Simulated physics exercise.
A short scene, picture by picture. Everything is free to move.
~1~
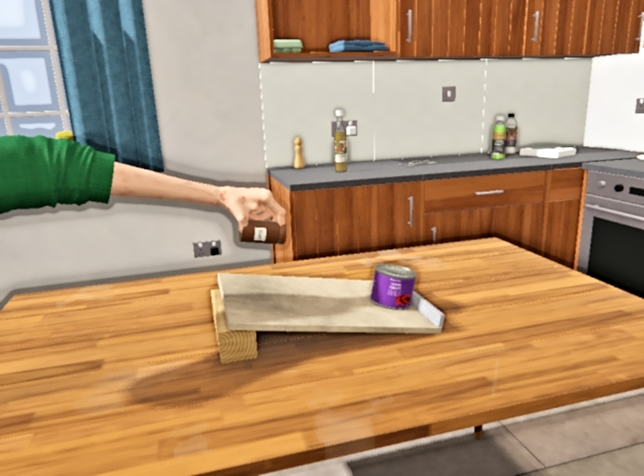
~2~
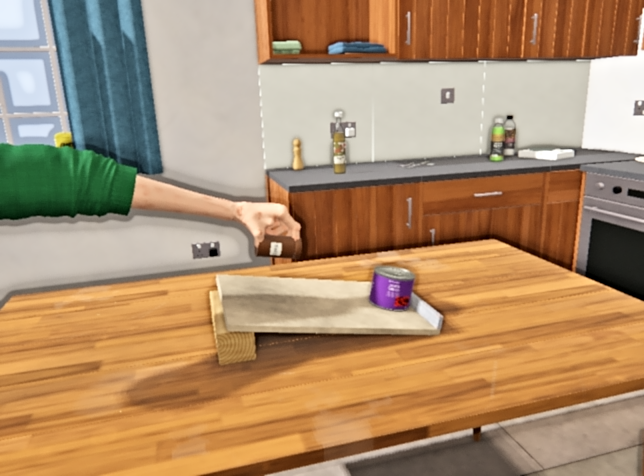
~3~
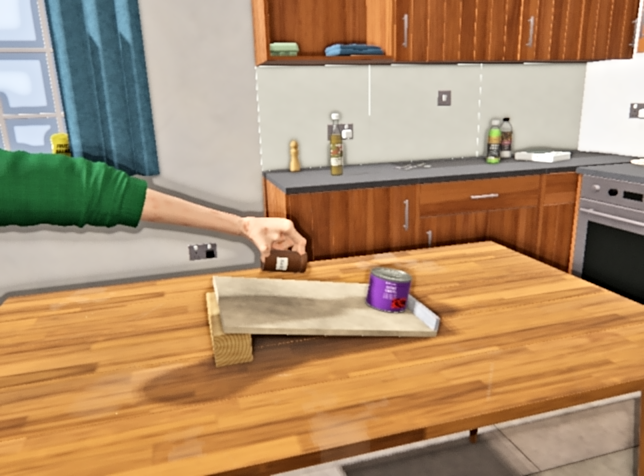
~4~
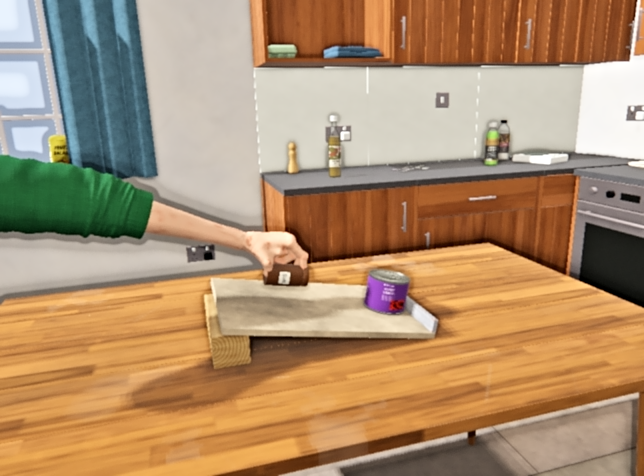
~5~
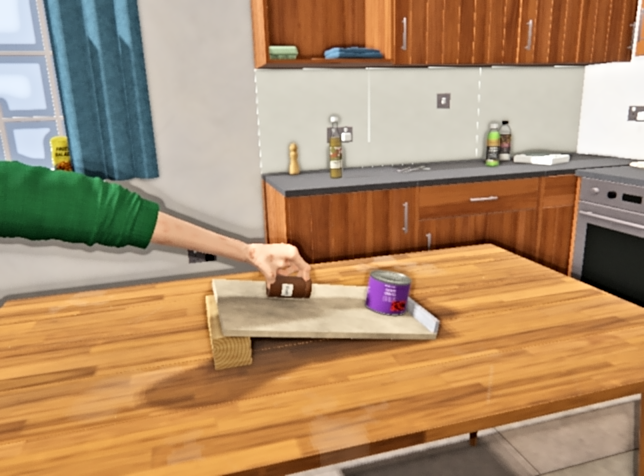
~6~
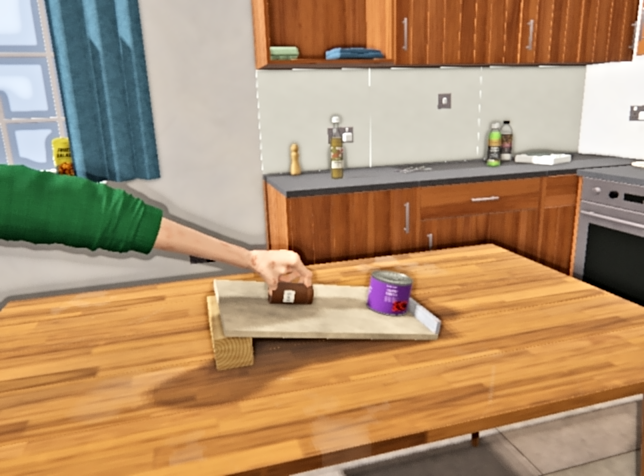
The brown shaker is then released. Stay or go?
Stands firm.
Then, 1.00 s later than the last frame, all is still.
Then, 2.00 s later than the last frame, brown shaker resting near (292, 293).
When it is over, both as before. End places, in pixels of the last picture, brown shaker near (292, 293). The brown shaker stays where it is put.
